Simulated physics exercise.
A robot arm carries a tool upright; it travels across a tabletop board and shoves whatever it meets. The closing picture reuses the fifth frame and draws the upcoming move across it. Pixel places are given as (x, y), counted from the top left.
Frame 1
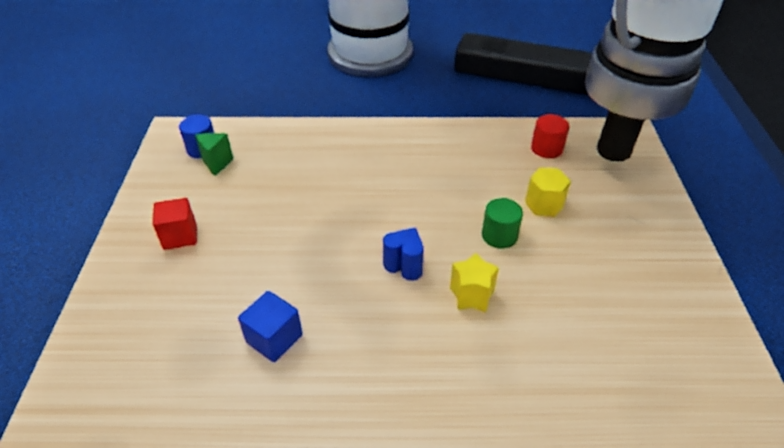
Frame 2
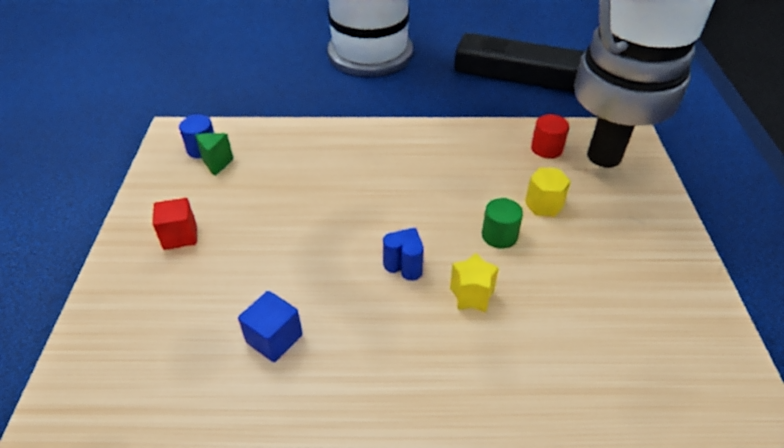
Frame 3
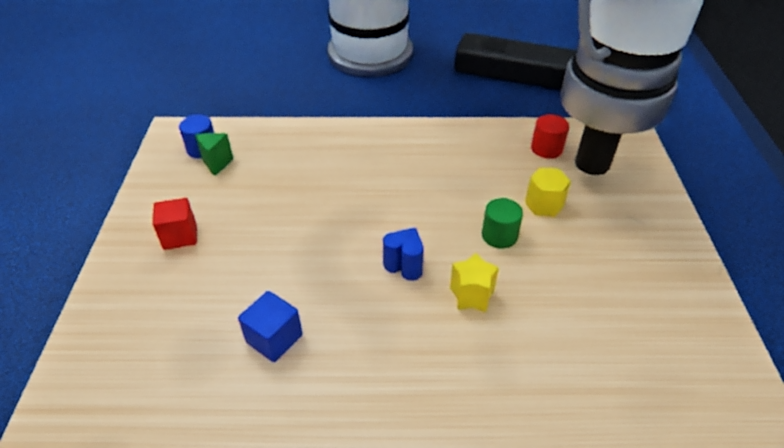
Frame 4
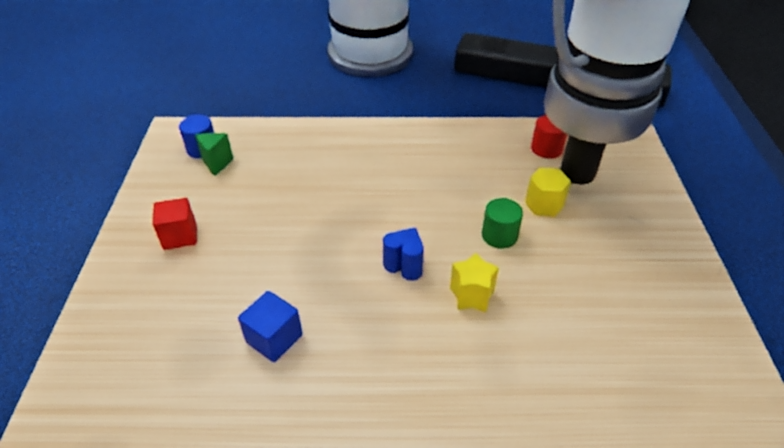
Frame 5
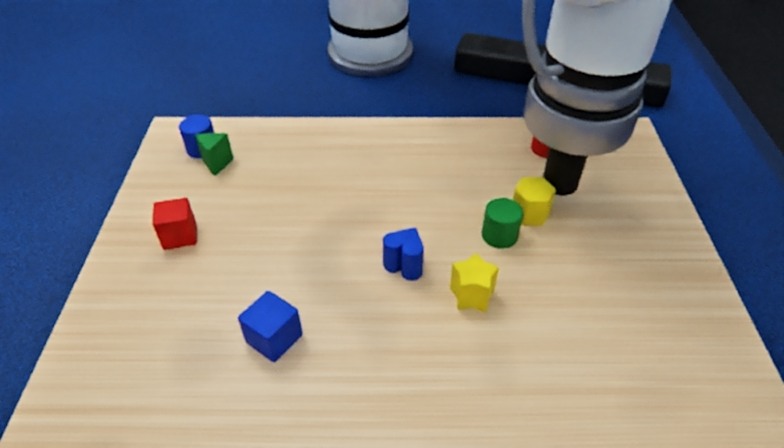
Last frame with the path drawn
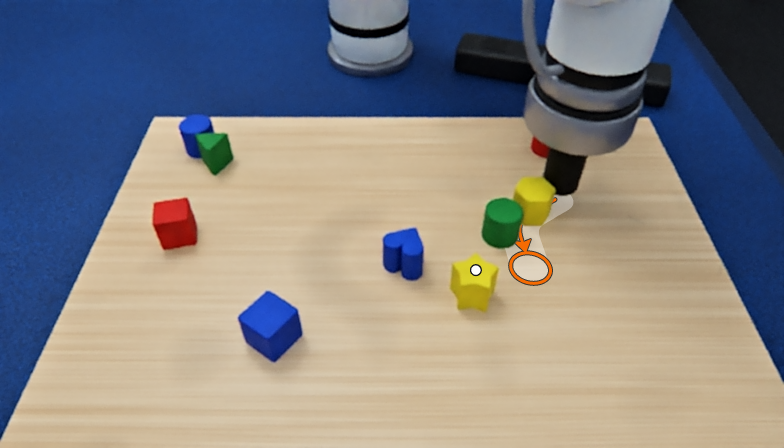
A pale wooden board on a blue surface is seen from above at an angle by a still camera. Red, green and yellow blocks and a yellow star sit toward the right, a blue heart near the middle, and blue, green and red blocks toward the left. A robot arm's black tip moves slowly down-left from the upper right, then nudges the yellow hexagonal block slightly toward the green cylinder.
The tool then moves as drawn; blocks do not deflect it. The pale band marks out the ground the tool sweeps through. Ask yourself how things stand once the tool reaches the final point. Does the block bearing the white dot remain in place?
It seems so.
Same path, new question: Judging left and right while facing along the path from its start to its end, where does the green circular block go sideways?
The shift is rightward.
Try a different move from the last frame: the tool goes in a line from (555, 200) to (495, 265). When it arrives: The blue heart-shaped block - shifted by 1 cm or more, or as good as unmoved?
In the end it has been moved.
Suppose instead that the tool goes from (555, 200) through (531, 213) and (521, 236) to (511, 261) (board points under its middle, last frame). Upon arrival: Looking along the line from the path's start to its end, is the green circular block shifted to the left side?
In short: No.
The drawn path runs from (555, 200) through (530, 214) and (521, 238) to (531, 268); the dot is on the yellow star-shaped block.
What follows on the original path. One third of the way, tool at (533, 199); green circular block at (484, 223); yellow hexagonal block at (511, 205), turned 15° anticlockwise.
Two thirds of the way, tool at (525, 224); green circular block at (459, 237); yellow hexagonal block at (493, 224), turned 15° clockwise.
At the end, tool at (535, 253); yellow star-shaped block not moved; green circular block at (456, 238); yellow hexagonal block at (492, 226), turned 20° clockwise.
